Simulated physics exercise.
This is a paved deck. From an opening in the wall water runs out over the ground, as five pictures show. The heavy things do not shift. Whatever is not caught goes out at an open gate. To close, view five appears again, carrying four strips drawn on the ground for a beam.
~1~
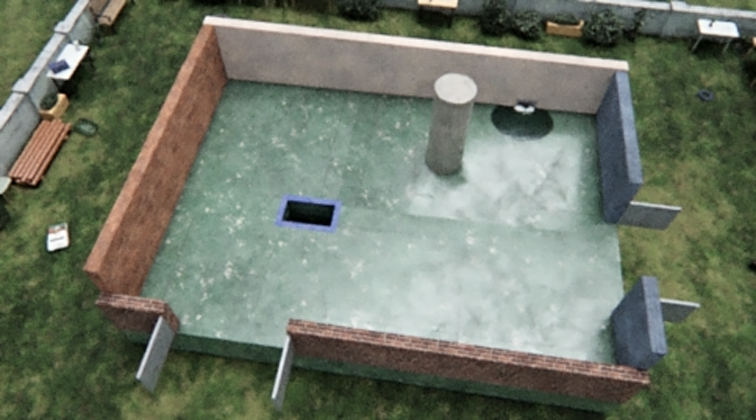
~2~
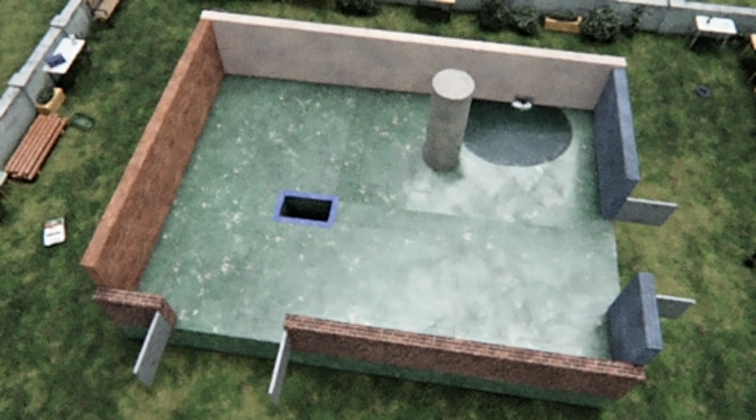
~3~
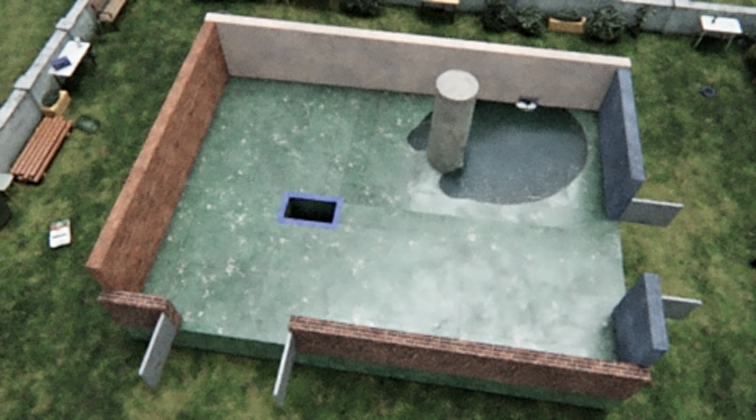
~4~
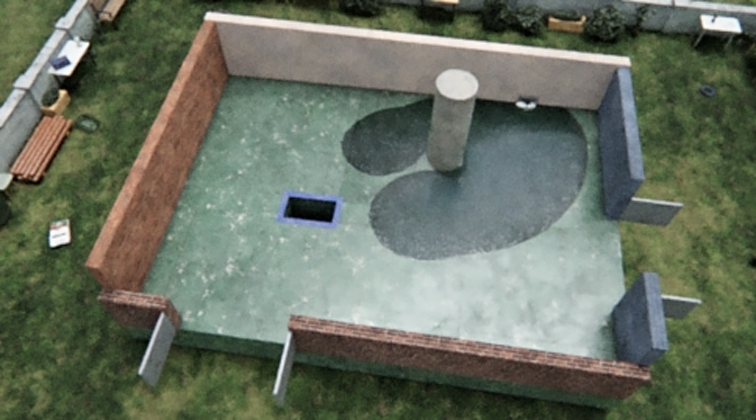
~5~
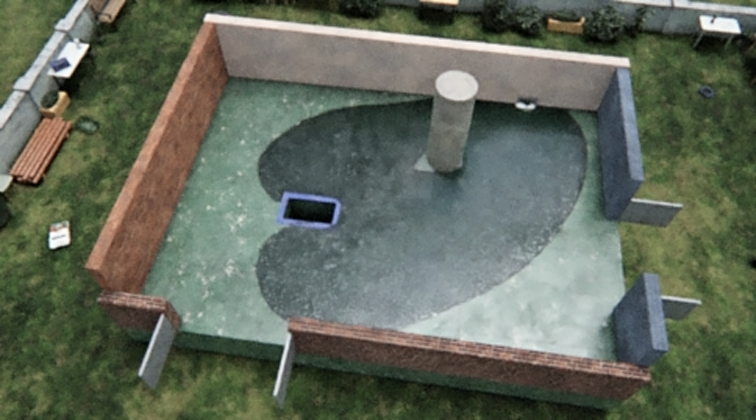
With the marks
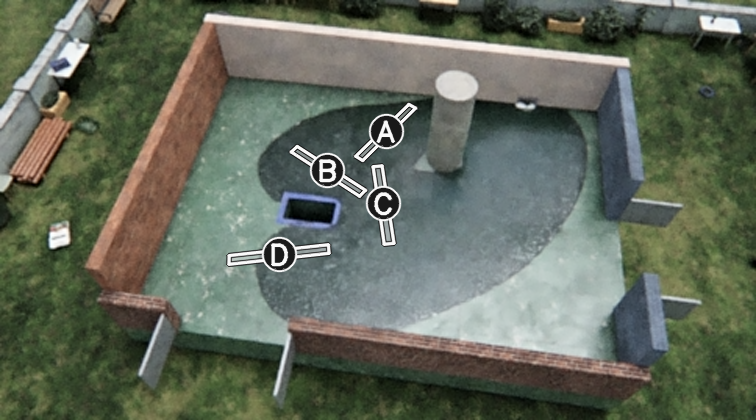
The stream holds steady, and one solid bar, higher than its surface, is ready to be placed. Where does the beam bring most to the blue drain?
Go for A.
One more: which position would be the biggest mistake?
That is position C.
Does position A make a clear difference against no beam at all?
Yes.
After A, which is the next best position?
The answer is D.
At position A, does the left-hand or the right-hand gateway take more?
The left gate.
On the marked copy, A from (359, 158) to (412, 106); B from (294, 149) to (362, 193); C from (377, 166) to (389, 243); D from (229, 259) to (328, 248).
For position A, about 30 % of the stream goes into the blue drain, about 64 % out by the gates.
For position B, about 11 % of the stream goes into the blue drain, about 82 % out by the gates.
For position C, about 5 % of the stream goes into the blue drain, about 87 % out by the gates.
For position D, about 19 % of the stream goes into the blue drain, about 76 % out by the gates.
